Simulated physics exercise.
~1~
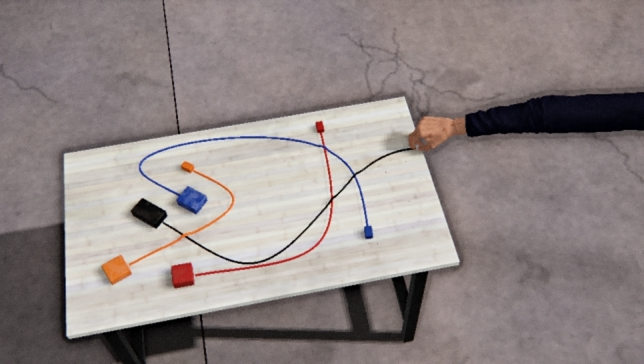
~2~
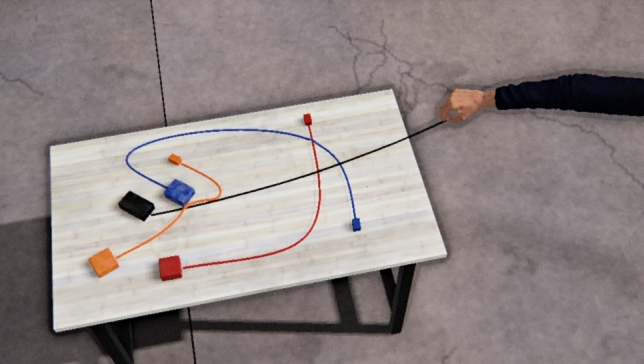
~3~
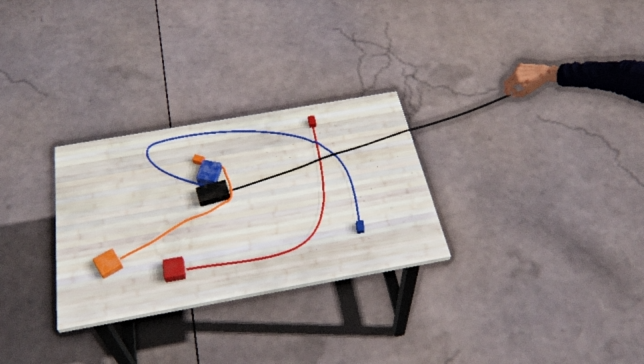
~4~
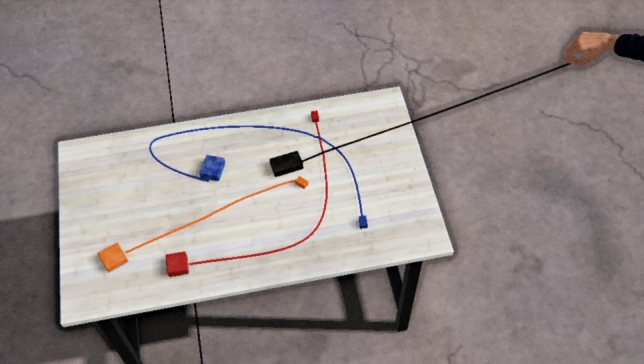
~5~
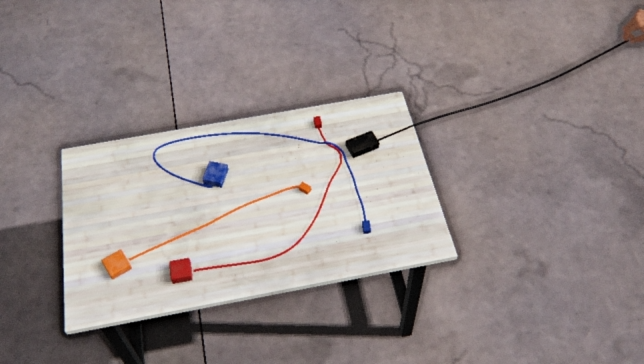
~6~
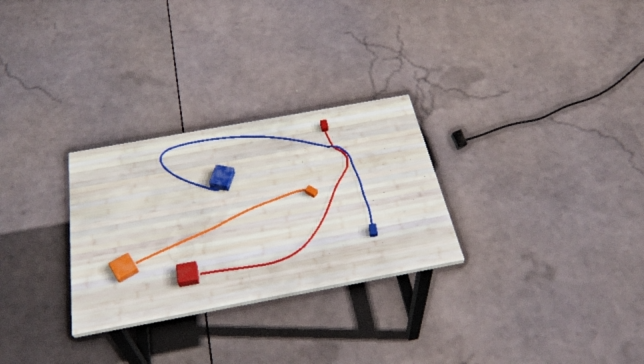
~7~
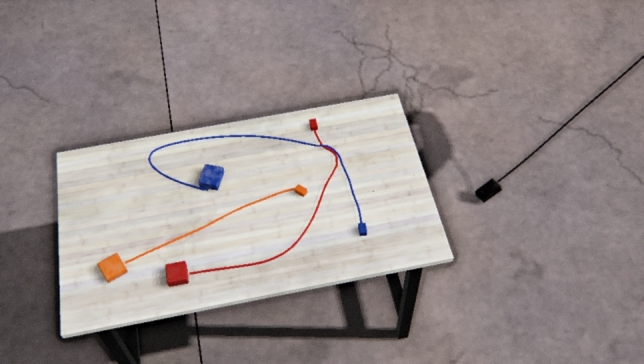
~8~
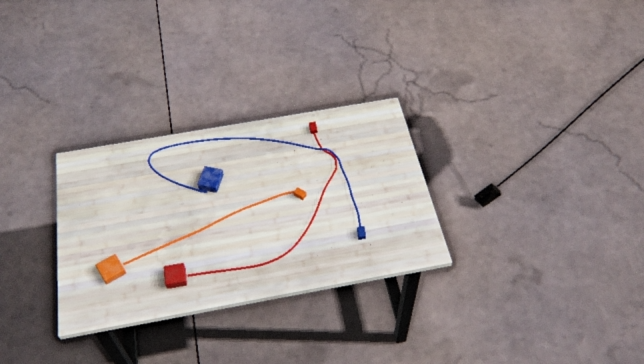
A hand pulled the black cable to the right across a wooden table, dragging its charger past the blue one, which shifted slightly, and swinging the orange plug rightward, until the black charger slid off the edge and hung beyond the table.
